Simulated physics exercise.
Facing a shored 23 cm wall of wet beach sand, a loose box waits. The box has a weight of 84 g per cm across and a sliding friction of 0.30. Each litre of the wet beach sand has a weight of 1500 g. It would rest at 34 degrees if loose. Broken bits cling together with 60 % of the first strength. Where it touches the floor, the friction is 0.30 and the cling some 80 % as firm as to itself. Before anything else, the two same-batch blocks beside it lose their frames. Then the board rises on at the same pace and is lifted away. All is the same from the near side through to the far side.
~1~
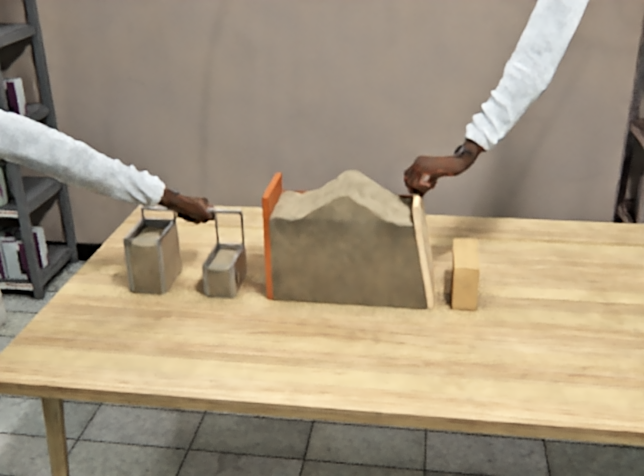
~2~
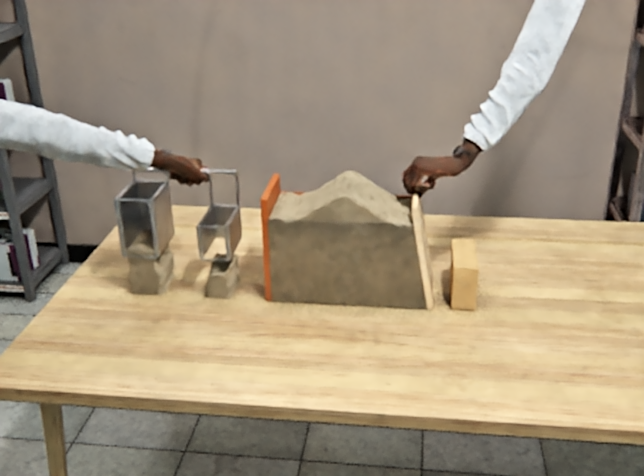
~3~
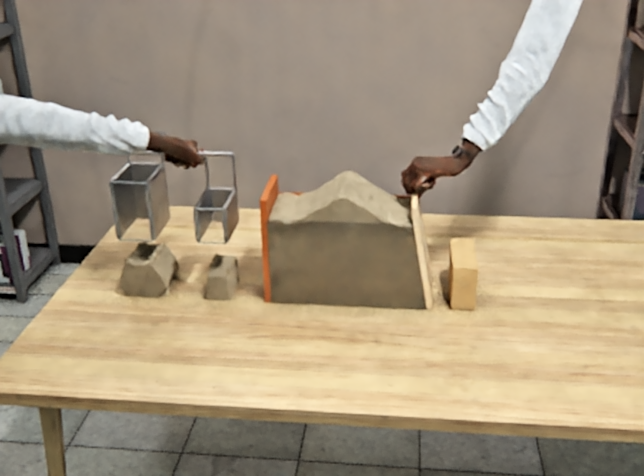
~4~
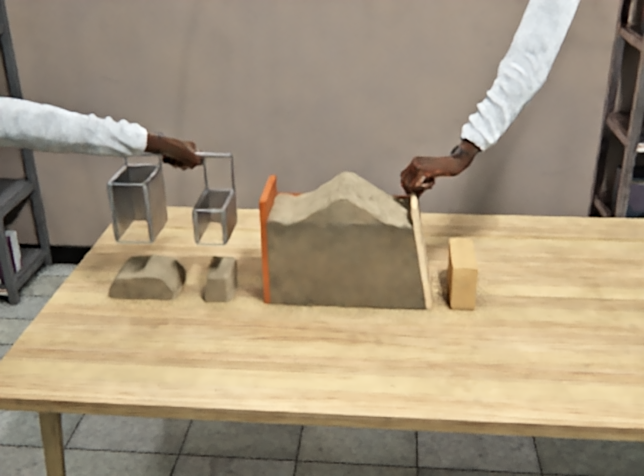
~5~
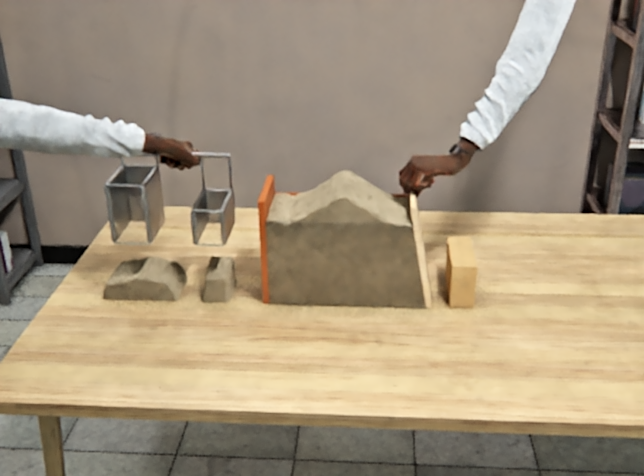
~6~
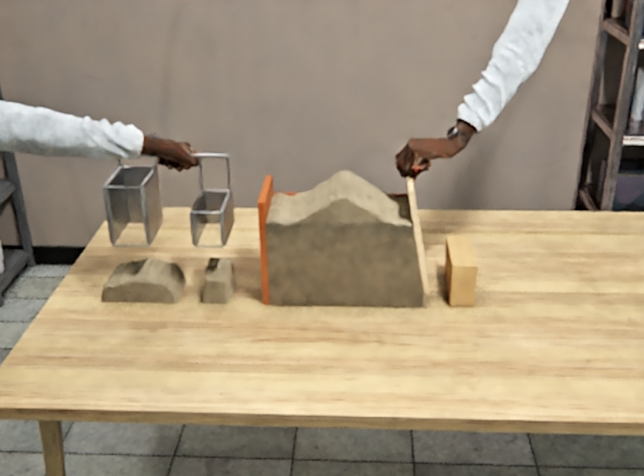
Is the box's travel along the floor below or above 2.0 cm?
It should come out greater than 2.0 centimetres.
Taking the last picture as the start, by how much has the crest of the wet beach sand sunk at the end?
Roughly 5.0 cm.
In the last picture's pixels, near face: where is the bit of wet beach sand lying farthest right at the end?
Around pixel (467, 292).
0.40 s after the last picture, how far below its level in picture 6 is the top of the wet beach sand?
I'd say near 1.5 centimetres.
Another 0.18 s on from the sixth picture, the box has not moved.
Another 0.40 s on from the sixth picture, the box has not moved.
Another 0.61 s on from the sixth picture, the box has been pushed 1.5 cm.
Another 0.83 s on from the sixth picture, the box has been pushed 4.3 cm.
Another 0.97 s on from the sixth picture, at the end, the box has been pushed 4.4 cm.
